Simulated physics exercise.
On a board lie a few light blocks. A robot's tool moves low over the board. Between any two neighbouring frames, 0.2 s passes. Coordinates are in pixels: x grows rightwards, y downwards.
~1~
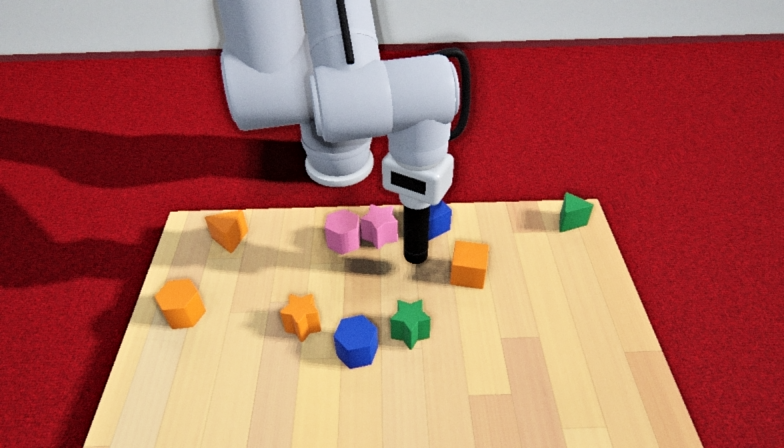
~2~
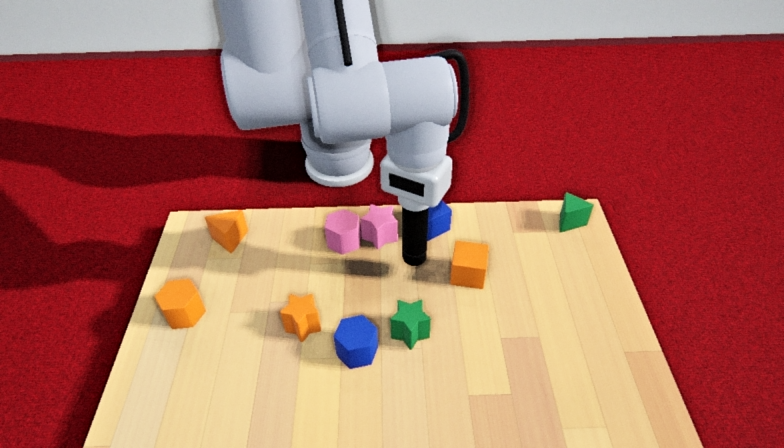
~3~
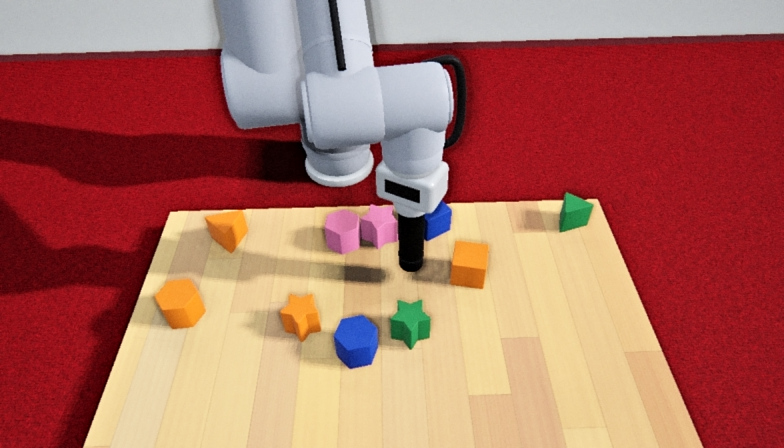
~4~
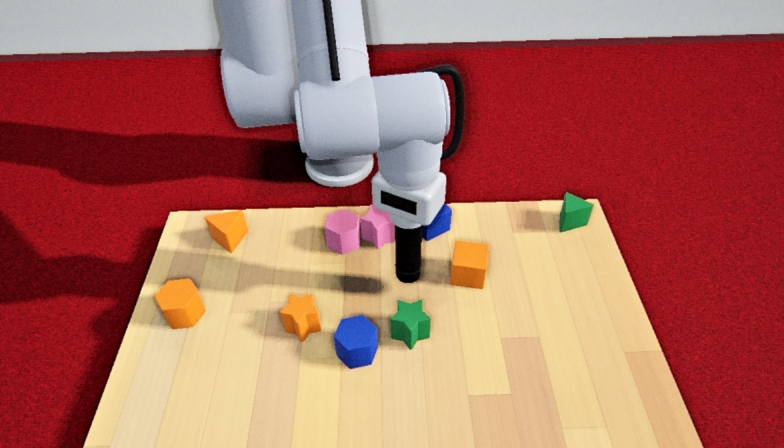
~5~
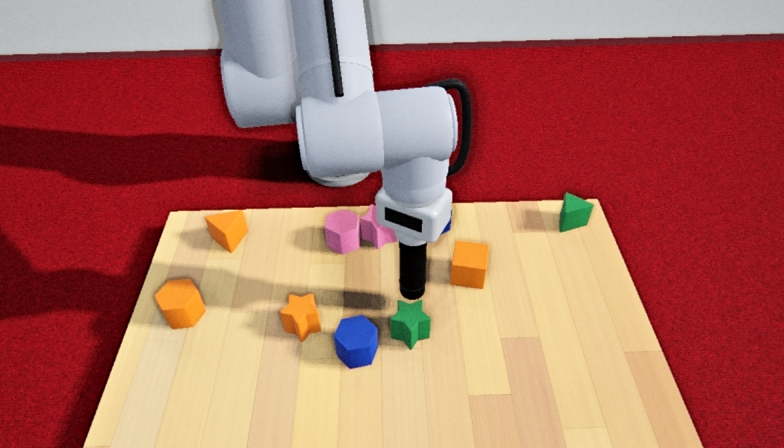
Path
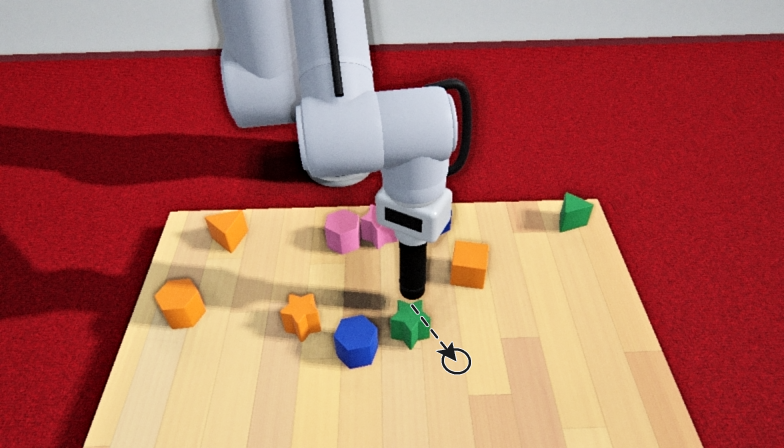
A robot arm moving its black tool slowly toward the viewer over a wooden board, nearing a green star among still, colourful blocks.
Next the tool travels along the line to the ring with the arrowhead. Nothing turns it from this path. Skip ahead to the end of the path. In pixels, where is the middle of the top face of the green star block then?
The answer is (416, 332).
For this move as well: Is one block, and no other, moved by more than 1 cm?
I expect so.
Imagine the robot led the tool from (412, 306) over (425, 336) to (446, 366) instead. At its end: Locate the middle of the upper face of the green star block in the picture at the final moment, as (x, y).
Around pixel (415, 349).
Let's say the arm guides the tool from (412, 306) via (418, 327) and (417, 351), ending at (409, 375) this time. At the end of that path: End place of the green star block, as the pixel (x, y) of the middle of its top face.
The middle of the upper face of the green star block will lie at about (399, 381) in the picture.
Drawn move, in a line from (412, 306) to (456, 361).
What follows on the original path. Halfway along, tool at (434, 318); green star block at (414, 328), turned 50° clockwise.
At the end, tool at (458, 347); green star block at (416, 332), turned 70° clockwise; orange square piece still.
